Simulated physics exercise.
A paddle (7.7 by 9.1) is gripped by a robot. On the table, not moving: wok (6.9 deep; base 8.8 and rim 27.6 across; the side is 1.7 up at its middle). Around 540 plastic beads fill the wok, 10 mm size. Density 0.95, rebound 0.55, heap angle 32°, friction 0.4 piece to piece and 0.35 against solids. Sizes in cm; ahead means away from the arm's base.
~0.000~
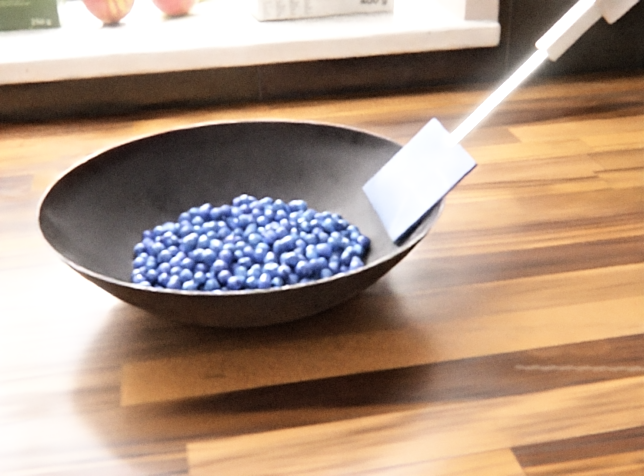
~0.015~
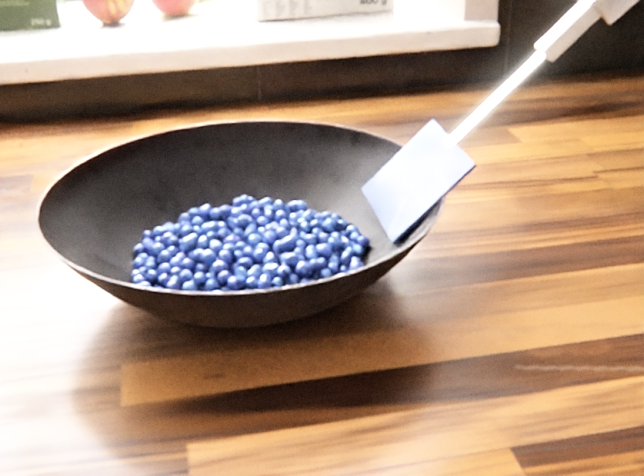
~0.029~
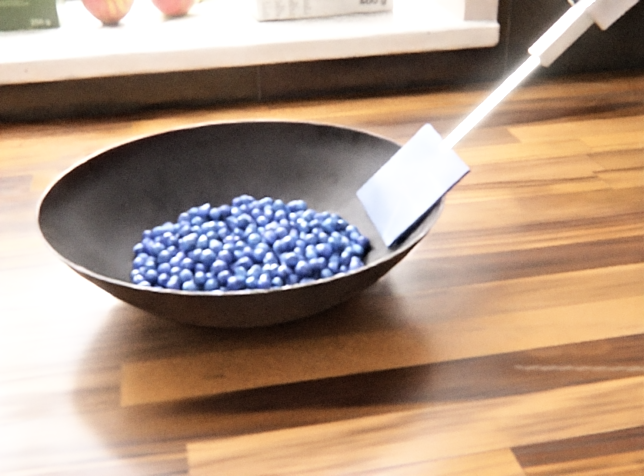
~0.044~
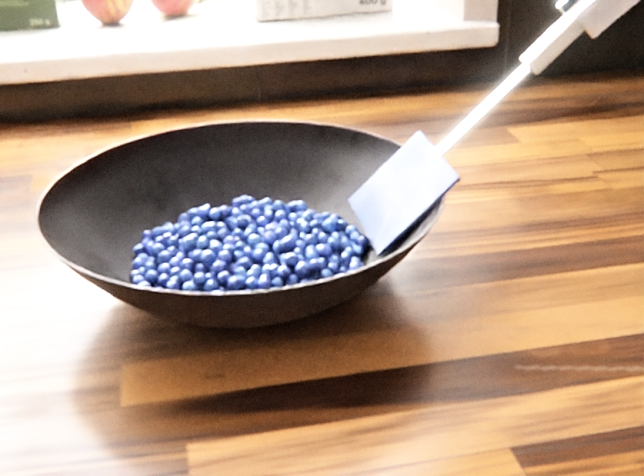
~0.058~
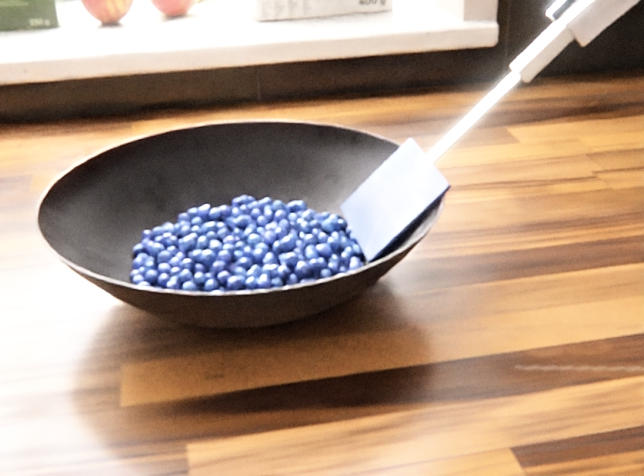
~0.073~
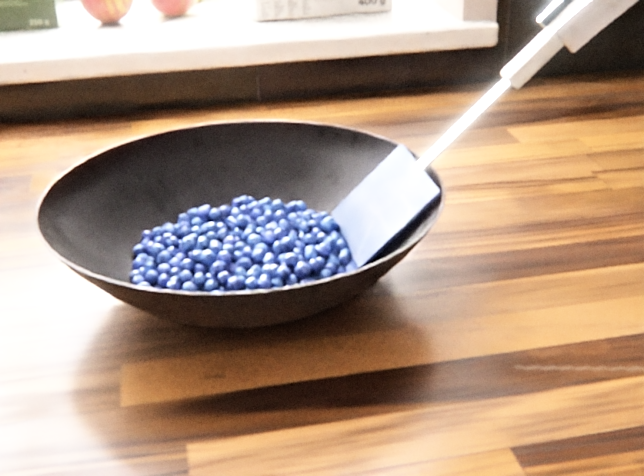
At first, a pale, flat paddle on a long handle rests at the right rim of a dark wok holding a heap of blue beads on a striped wooden counter. The paddle then slides slowly down and left inside the wok to the heap's right edge, while the beads barely move.
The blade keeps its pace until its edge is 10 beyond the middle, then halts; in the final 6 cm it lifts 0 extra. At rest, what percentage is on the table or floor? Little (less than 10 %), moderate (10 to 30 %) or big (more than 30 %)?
On the table or floor the share is moderate, 10 to 30 %.
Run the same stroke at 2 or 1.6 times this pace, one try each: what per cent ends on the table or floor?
About 40 and 35 per cent.
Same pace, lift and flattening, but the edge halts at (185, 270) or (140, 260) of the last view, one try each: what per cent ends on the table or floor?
Some 0 and 5 per cent.
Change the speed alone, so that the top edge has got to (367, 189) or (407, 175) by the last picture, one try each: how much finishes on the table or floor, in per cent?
About 50 and 30 per cent.
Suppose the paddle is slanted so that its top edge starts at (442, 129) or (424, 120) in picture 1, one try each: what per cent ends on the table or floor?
About 20 and 25 per cent.
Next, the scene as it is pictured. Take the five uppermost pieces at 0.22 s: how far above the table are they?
Some 5 cm.
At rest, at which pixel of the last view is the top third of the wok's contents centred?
Near (95, 226).
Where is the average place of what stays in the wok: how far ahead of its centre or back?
Roughly 5.0 cm ahead.
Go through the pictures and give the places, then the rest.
Paddle top edge at (455, 140), sloping 43°; upper third of the load around (249, 247), from x 135 to 365, top at y 200; 544 in the wok, in the first frame.
Paddle top edge at (454, 141), sloping 43°; upper third of the load around (249, 247), from x 135 to 365, top at y 200, in the second frame.
Paddle top edge at (448, 145), sloping 43°; upper third of the load around (249, 247), from x 135 to 365, top at y 200, in the third frame.
Paddle top edge at (439, 153), sloping 43°; upper third of the load around (249, 247), from x 135 to 365, top at y 200, in the fourth frame.
Paddle top edge at (430, 160), sloping 43°; upper third of the load around (248, 248), from x 135 to 365, top at y 200, in the fifth frame.
Paddle top edge at (420, 167), sloping 43°; upper third of the load around (248, 247), from x 135 to 365, top at y 200; 544 in the wok, in the sixth frame.
After 0.22 s, sloping 43°, highest piece 5 above the table; 544 in the wok.
After 0.36 s, sloping 43°, highest piece 8 above the table; 544 in the wok.
After 0.63 s, sloping 43°, highest piece 8 above the table; 451 in the wok, 84 on the table or floor, 9 on the blade or in flight.
After 1.68 s, sloping 43°, highest piece 8 above the table; 450 in the wok, 94 on the table or floor.
At rest, 450 in the wok, 94 on the table or floor. That is 17 % on the table or floor.
